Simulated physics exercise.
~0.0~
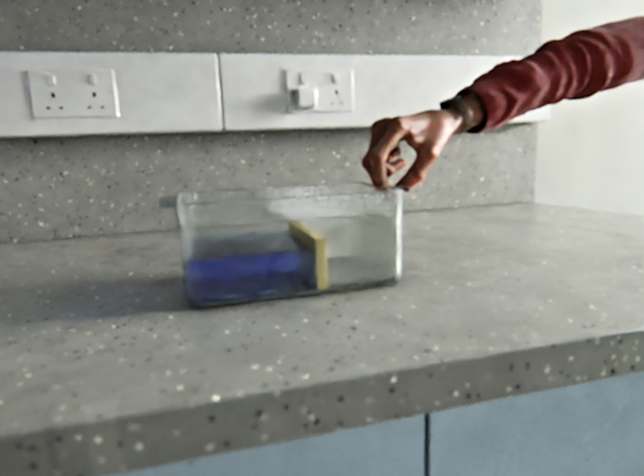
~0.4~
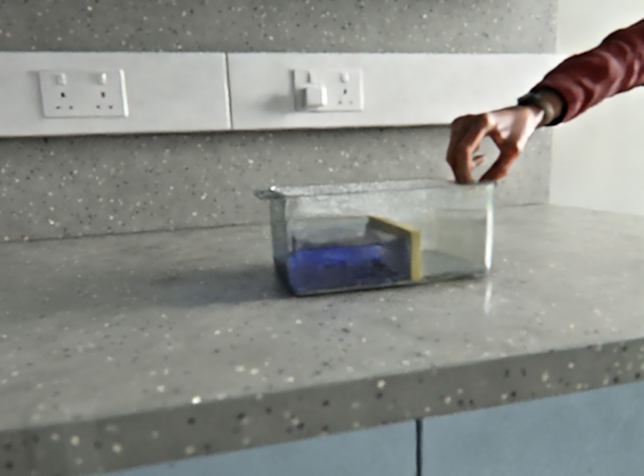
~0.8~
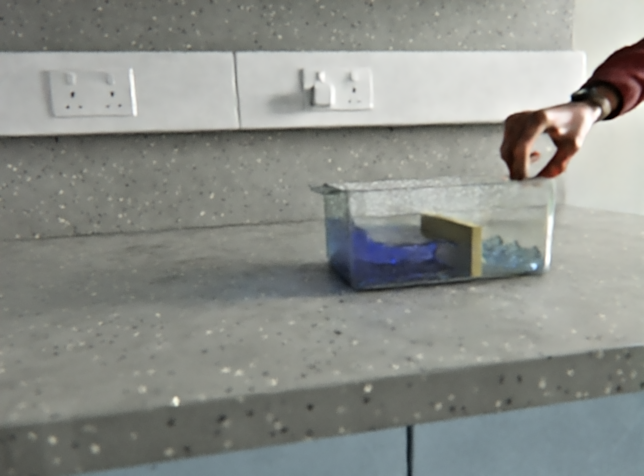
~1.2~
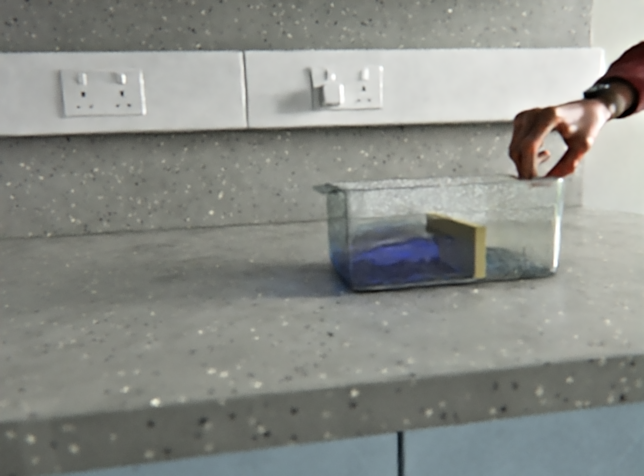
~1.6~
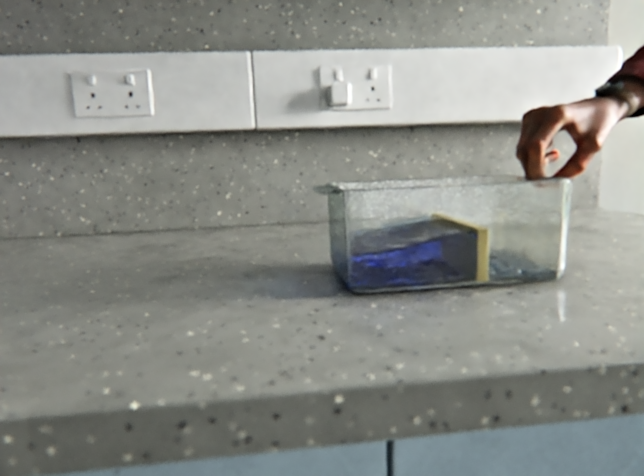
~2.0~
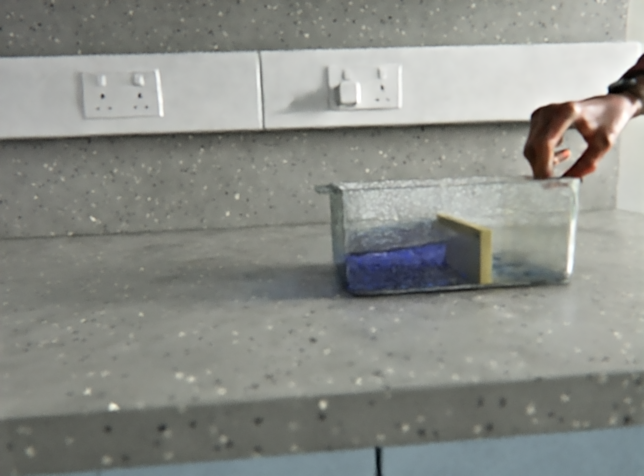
A clear divided container being pulled right along a speckled counter by a hand, blue liquid sloshing and some reaching the right side.
